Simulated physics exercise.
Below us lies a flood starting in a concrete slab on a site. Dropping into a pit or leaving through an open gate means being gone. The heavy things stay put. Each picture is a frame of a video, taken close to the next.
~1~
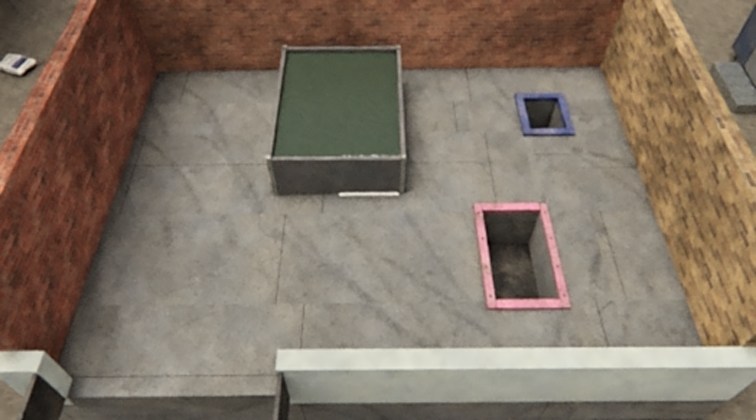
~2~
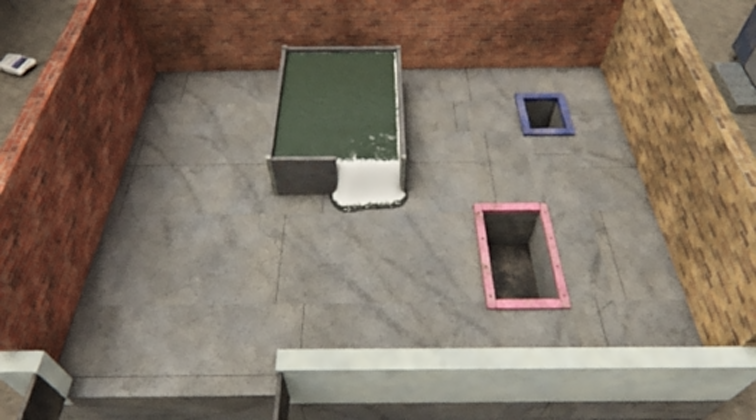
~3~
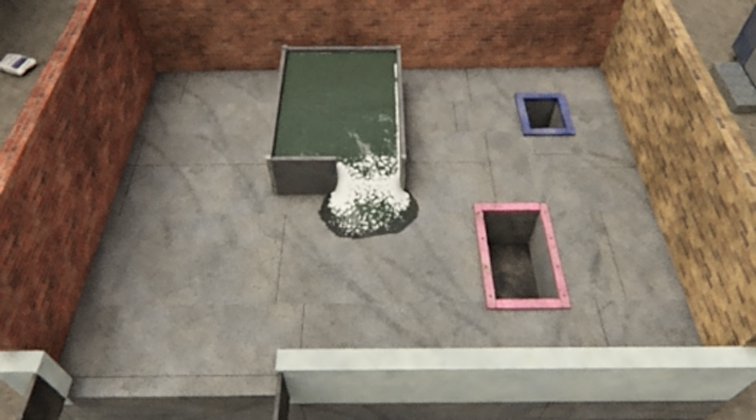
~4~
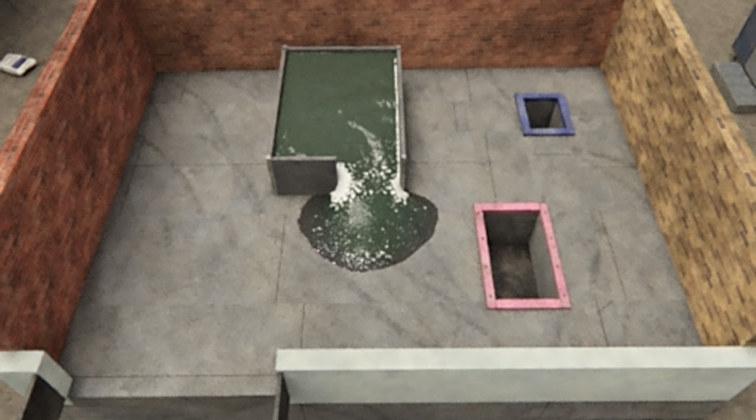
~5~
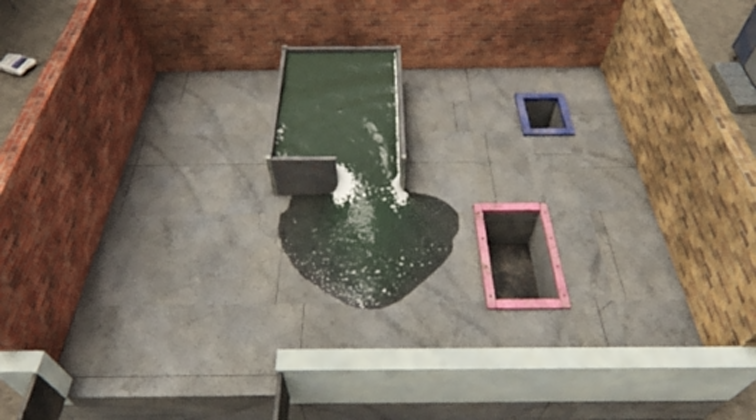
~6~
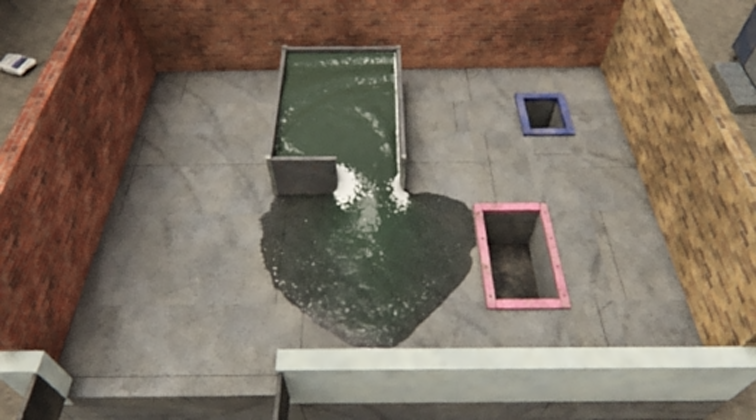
Dark green water pouring through a gap in an open tank's front wall, foaming white and spreading widely across the concrete slab.
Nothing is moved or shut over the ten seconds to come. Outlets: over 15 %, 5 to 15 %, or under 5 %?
Result - gate: Over 15 %, blue pit: Under 5 %, pink pit: 5 to 15 %.
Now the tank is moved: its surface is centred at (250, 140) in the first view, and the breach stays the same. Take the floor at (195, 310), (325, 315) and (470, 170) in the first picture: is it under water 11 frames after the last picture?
Going through the three spots, I'd say swamped, swamped, high and dry.
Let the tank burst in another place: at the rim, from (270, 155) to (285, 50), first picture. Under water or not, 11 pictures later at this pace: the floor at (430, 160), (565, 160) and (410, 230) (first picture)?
First spot spared, second spot spared, third spot spared.
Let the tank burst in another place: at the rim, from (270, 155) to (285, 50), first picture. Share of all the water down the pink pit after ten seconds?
For pink, roughly 0 in a hundred.
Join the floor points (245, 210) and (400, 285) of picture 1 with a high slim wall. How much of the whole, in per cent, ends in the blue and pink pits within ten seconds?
Shares in percent - blue: 0; pink: 30.
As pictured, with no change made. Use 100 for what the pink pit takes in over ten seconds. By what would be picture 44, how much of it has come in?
I'd say some 80 per cent.
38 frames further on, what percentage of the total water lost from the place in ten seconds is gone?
Near 65 in a hundred, I reckon.
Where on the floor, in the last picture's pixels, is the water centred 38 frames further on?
The centre of mass sits at about (385, 217).
A moment on, water covers 20 % of the floor; the gate 0 %, the blue pit 0 %, the pink pit 0 %.
Next, water covers 30 % of the floor; the gate 2 %, the blue pit 0 %, the pink pit 2 %.
Then, water covers 35 % of the floor; the gate 7 %, the blue pit 0 %, the pink pit 4 %.
Later, water covers 60 % of the floor; the gate 13 %, the blue pit 0 %, the pink pit 6 %.
In the end, water covers 90 % of the floor; the gate 20 %, the blue pit 1 %, the pink pit 7 %.
